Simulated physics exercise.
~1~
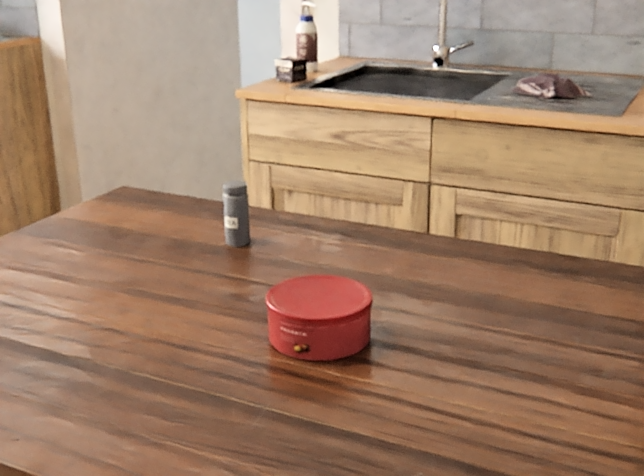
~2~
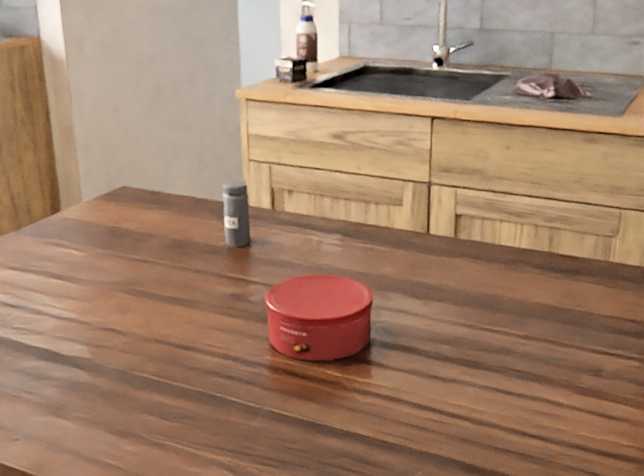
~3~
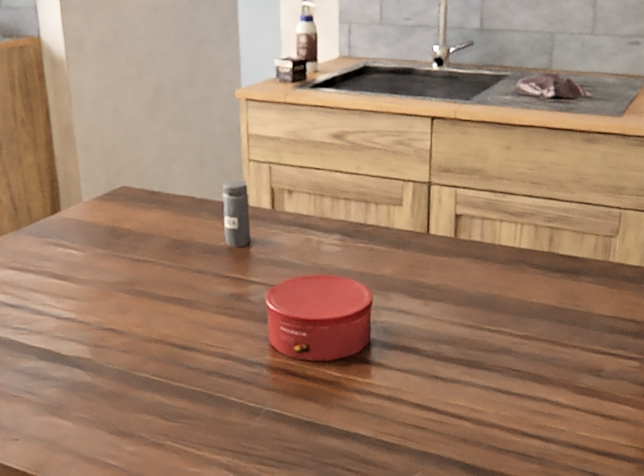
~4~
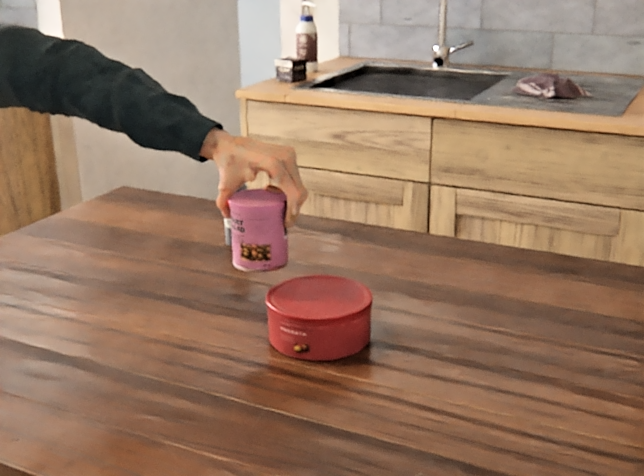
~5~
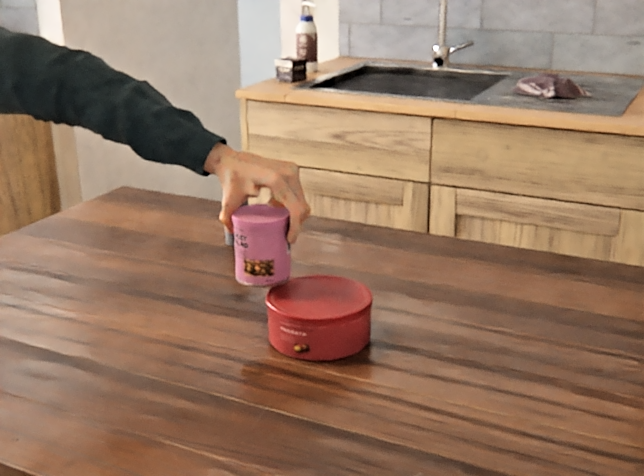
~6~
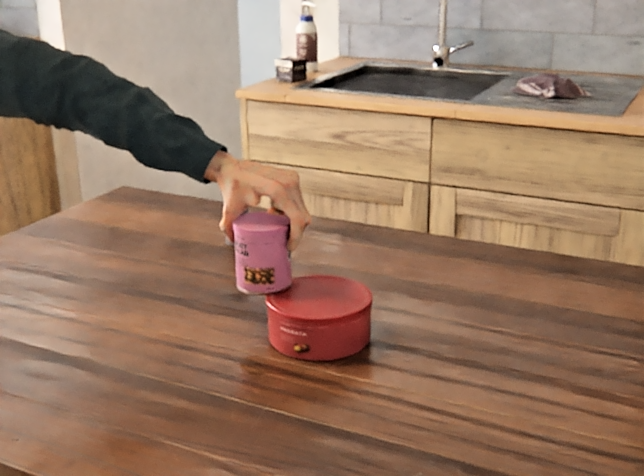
On a wooden table, a hand lowers a pink pot down beside a red tub.
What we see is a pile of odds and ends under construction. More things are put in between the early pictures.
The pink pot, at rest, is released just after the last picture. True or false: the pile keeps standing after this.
False.
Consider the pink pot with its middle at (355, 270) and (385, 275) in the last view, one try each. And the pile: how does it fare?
On the first go it remains standing, and on the second it collapses.
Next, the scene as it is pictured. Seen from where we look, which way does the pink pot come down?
Direction of travel: Leftward.
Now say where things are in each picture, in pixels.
The last thing is not in view yet; red tub (319, 316), in the first frame.
The last thing is not in view yet; red tub (319, 316), in the second frame.
The last thing is not in view yet; red tub (319, 316), in the third frame.
Still above its spot; pink pot (260, 230); red tub (319, 316), in the fourth frame.
Still above its spot; pink pot (263, 245); red tub (319, 316), in the fifth frame.
Set down, still held; pink pot (263, 253); red tub (319, 316), in the sixth frame.
Then, 0.30 s on from there, pink pot now fallen.
Then, 0.40 s on from there, things are still on the move.
Then, 0.80 s on from there, nothing new.
Then, 2.20 s on from there, pink pot resting near (211, 288).
In the end, fallen, pink pot; the other 2 unmoved. At the end, from the last picture's camera, pink pot near (211, 288). The pile gives way.
